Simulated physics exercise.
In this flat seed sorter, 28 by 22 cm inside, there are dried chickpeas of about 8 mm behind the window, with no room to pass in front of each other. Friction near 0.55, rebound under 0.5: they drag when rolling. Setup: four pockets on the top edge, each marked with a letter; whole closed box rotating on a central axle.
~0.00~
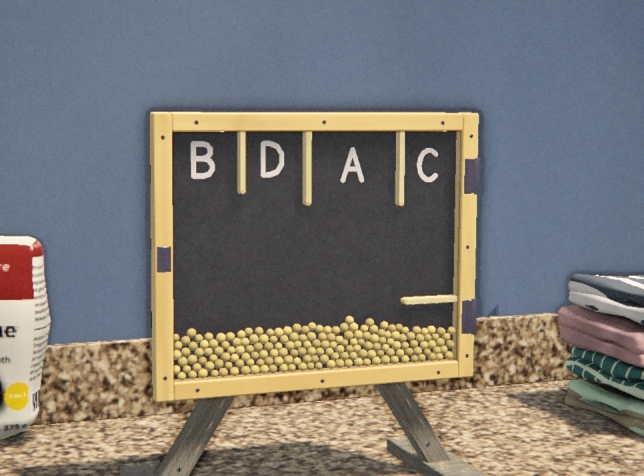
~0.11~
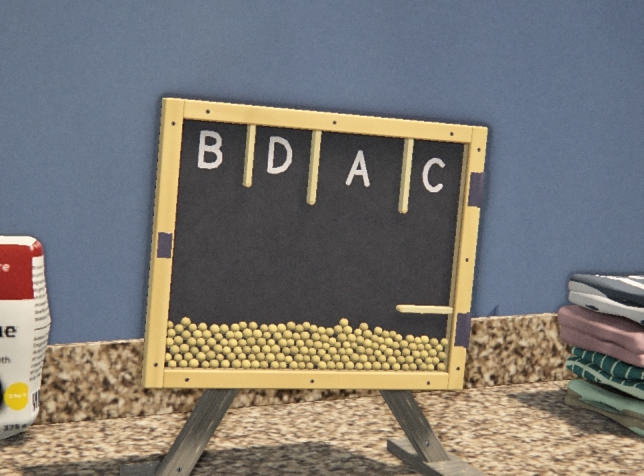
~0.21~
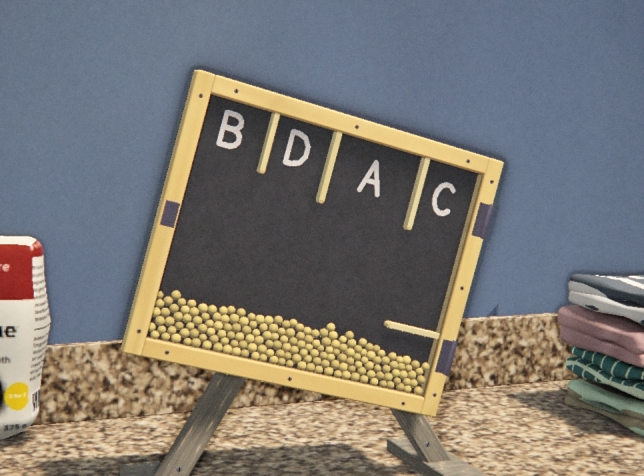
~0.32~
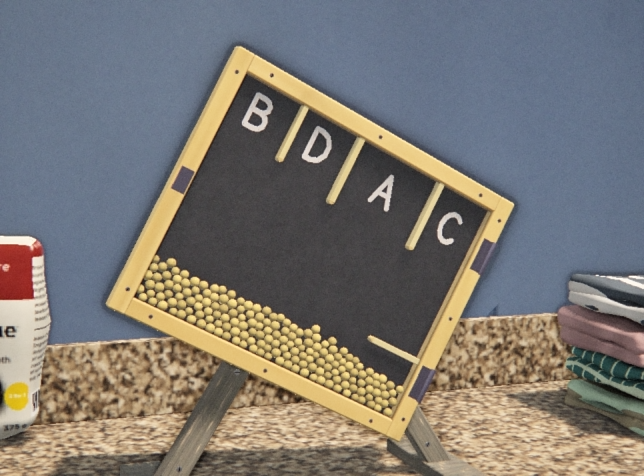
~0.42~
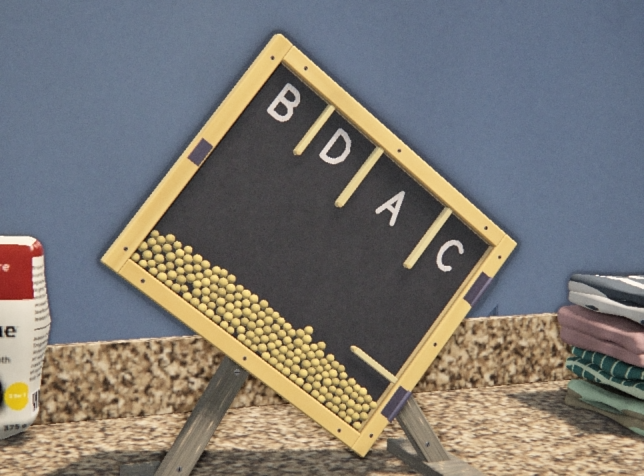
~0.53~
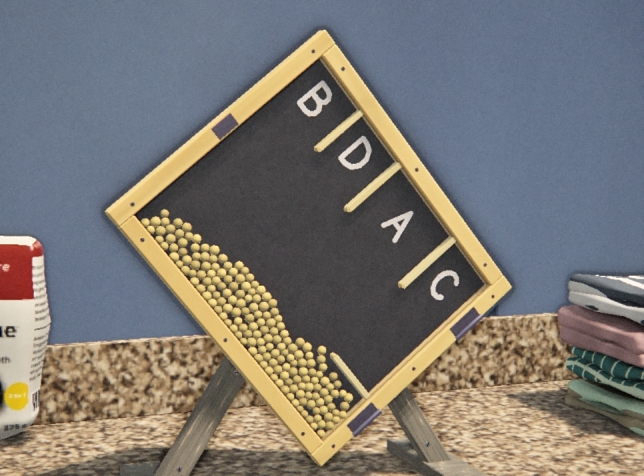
The footage shows a yellow-framed box with pockets lettered B, D, A and C rotating steadily clockwise from level to a steep tilt, while the dried chickpeas inside form a slope and shift along the lower side.
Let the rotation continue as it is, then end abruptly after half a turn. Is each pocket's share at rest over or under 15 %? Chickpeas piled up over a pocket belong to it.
Result: A - higher than that; B - lower than that; C - higher than that; D - lower than that.
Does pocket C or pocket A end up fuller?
The larger share ends in pocket C.
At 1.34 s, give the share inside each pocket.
Pocket A: 5; pocket B: 0; pocket C: 30; pocket D: 0.
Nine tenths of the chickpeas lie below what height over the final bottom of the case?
It comes to around 17 cm.
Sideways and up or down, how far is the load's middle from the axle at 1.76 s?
10 cm left, 3 cm below.
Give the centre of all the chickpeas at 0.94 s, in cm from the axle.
Offset: About 6 cm left, about 7 cm below.
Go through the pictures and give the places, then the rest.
Level, about 170 chickpeas; load centre (316, 348); top chickpea (349, 320); A (352, 165), B (203, 160), C (428, 165), D (273, 159); walls (457, 298) to (405, 301), in the first picture.
Turned 5° clockwise; load centre (308, 348); top chickpea (186, 322), in the second picture.
Turned 16° clockwise; load centre (291, 345); top chickpea (159, 295), in the third picture.
Turned 28° clockwise; load centre (273, 339); top chickpea (155, 259), in the fourth picture.
Turned 39° clockwise; load centre (263, 332); top chickpea (155, 234), in the fifth picture.
Turned 51° clockwise; load centre (259, 329); top chickpea (165, 214); A (400, 223), B (317, 101), C (444, 284), D (357, 156); partition tips (318, 149), (348, 209), (402, 285), in the sixth picture.
After 0.94 s, it has turned 97°, the chickpeas' middle is 6 cm left of and 7 cm below the axle; inside pockets, C 10 %.
After 1.34 s, it has turned 141°, the chickpeas' middle is 8 cm left of and 7 cm below the axle; inside pockets, A 5 %, C 30 %.
After 1.76 s, it has turned 180°, the chickpeas' middle is 10 cm left of and 3 cm below the axle; inside pockets, A 15 %, C 35 %.
Settled by 2.8 s, A 30 %, B 0 %, C 60 %, D 0 %, caught on other walls 10 %.
